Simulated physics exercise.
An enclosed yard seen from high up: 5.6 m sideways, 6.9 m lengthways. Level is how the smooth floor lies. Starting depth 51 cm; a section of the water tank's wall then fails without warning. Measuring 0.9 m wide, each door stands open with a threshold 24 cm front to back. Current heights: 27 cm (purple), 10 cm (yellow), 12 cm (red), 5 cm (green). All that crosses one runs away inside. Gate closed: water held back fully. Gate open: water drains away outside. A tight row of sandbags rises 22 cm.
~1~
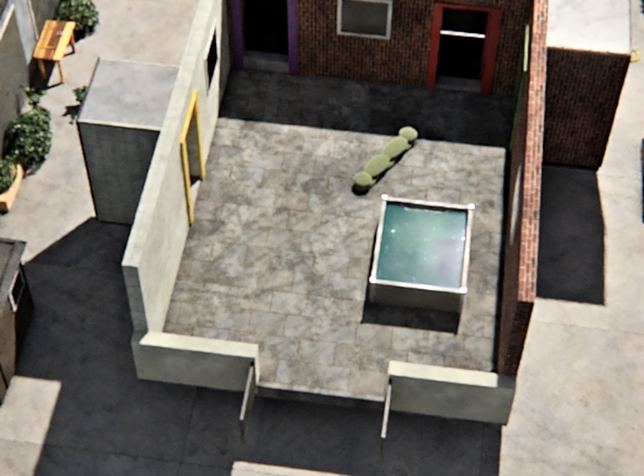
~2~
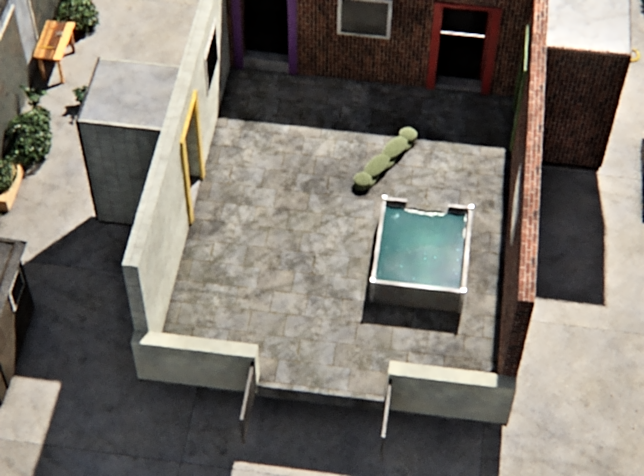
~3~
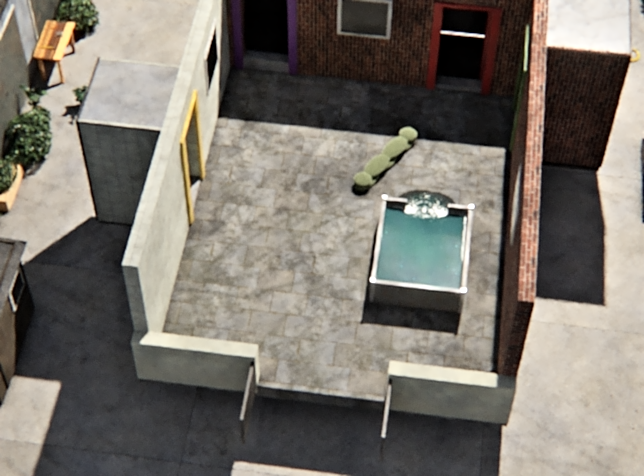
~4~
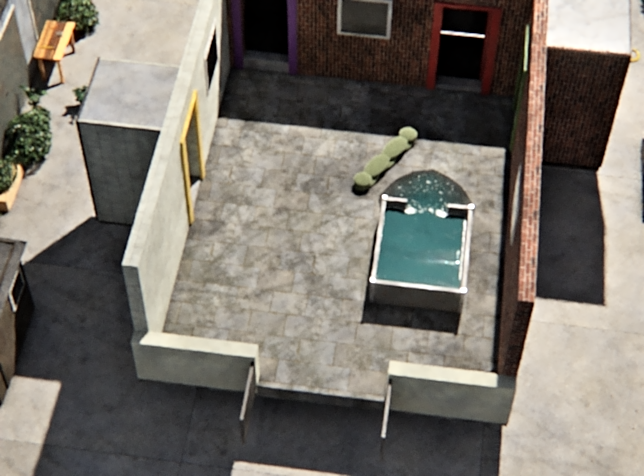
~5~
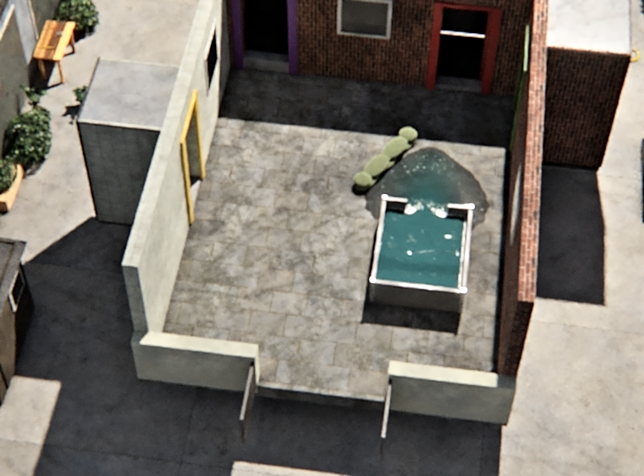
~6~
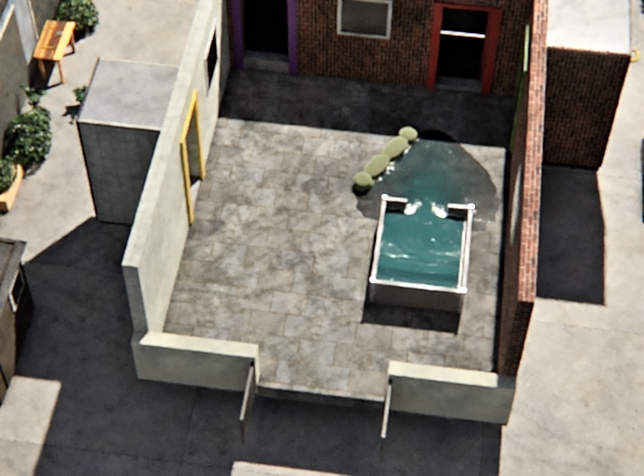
A walled yard paved in mottled grey stone is seen from high up, with brick walls at the back and right and a pale wall on the left. A white-rimmed tank of teal water stands right of centre near a green bush, with purple, red and yellow doorframes around the yard. The tank's far side opens and water pours out, spreading in a widening dark fan across the paving towards the back and around the bush, while the camera stays still.
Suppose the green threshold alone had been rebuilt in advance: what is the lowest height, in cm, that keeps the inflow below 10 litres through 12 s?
About 17 cm.
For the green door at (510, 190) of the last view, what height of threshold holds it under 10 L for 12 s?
It needs about 6.5 cm.
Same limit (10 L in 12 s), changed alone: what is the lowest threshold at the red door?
Red door - some 17 centimetres.
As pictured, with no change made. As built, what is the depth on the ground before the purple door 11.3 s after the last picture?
A ruler would read roughly 4.5 cm.
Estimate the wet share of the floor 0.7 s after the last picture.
Some 15 per cent is wet.
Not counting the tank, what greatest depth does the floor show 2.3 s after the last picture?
23 cm.
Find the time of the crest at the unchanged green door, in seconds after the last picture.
Roughly 2.0 s.
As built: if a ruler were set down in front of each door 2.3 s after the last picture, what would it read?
Door by door, in centimetres - purple 0, yellow 0, red 19, green 15.
Then, 0.7 s after the last picture water covers 15 % of the floor, deepest (27 cm) near (426, 219); 2 cm at the green door, 0 litres in over its 5 cm threshold.
Then, 2.3 s after the last picture water covers 25 % of the floor, deepest (23 cm) near (505, 111); 15 cm at the green door, 29 litres in over its 5 cm threshold.
Then, 11.3 s after the last picture water covers 70 % of the floor, deepest (6 cm) near (492, 151); 5 cm at the green door, 184 litres in over its 5 cm threshold.
At the green door as built, the water peaked near 16 cm, 2.1 s after the last picture.
Run again over the same 12 s with other heights there, 23 litres in over 14 cm, 2 litres over 22 cm. The limit of 10 litres is kept from about 17 cm up.
